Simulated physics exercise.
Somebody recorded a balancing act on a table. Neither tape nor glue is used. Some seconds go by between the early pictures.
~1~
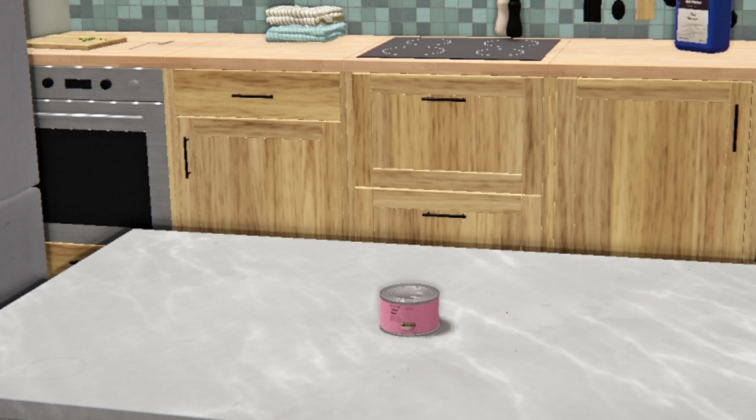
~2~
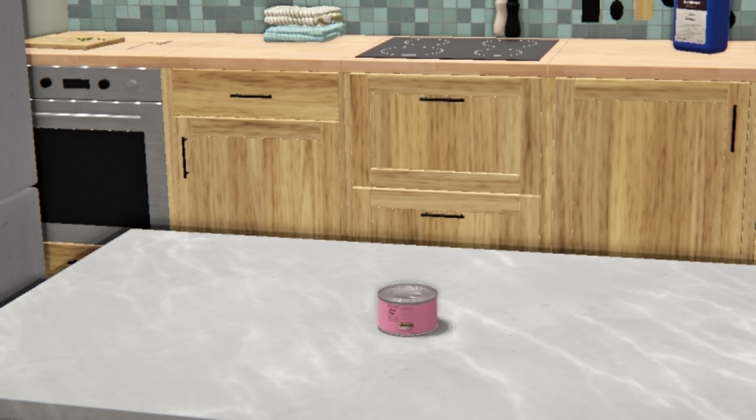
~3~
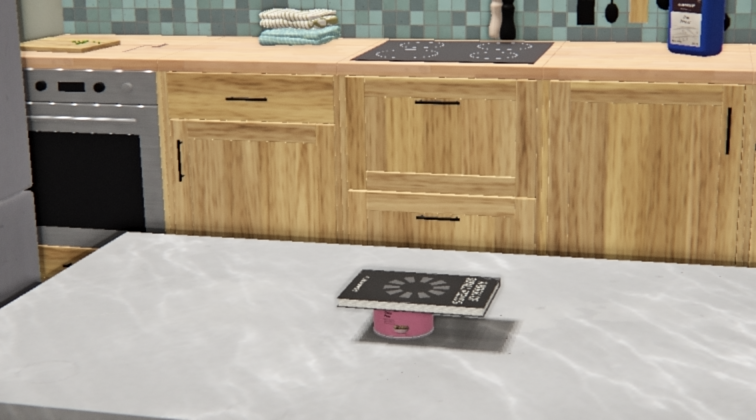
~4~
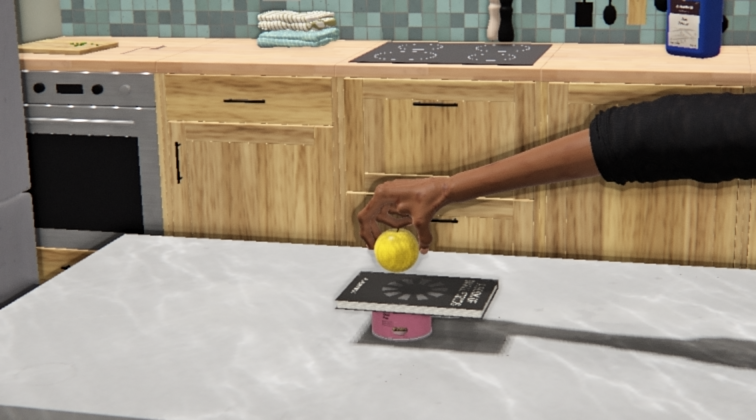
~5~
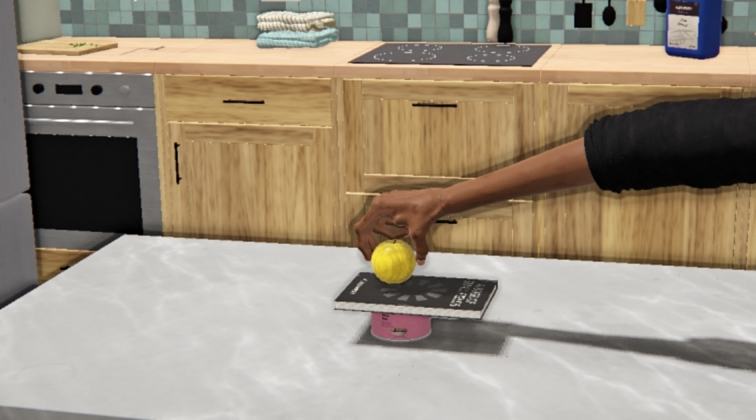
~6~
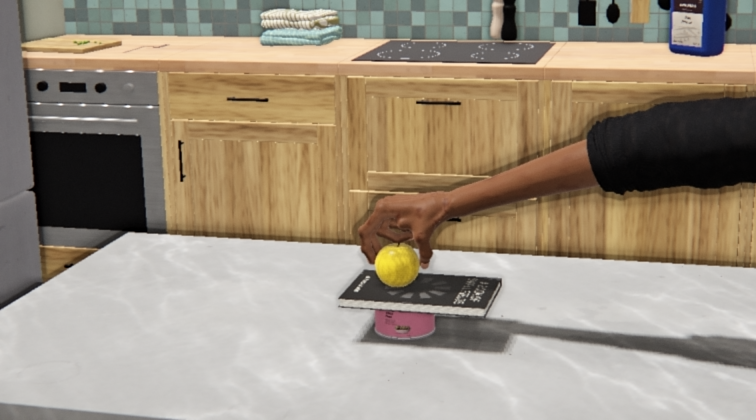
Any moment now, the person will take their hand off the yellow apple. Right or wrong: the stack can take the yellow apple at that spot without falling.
Right.
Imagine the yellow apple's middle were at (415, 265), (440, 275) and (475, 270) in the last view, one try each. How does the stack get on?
With the first release it stays steady; with the second it stays steady; with the third it tips over.
Then, 0.20 s past the last view, nothing moves.
Then, 0.40 s past the last view, yellow apple resting near (398, 265).
Finally, all 3 still in place. Final places as the last picture's camera would see them, yellow apple near (398, 265). The stack stays up.
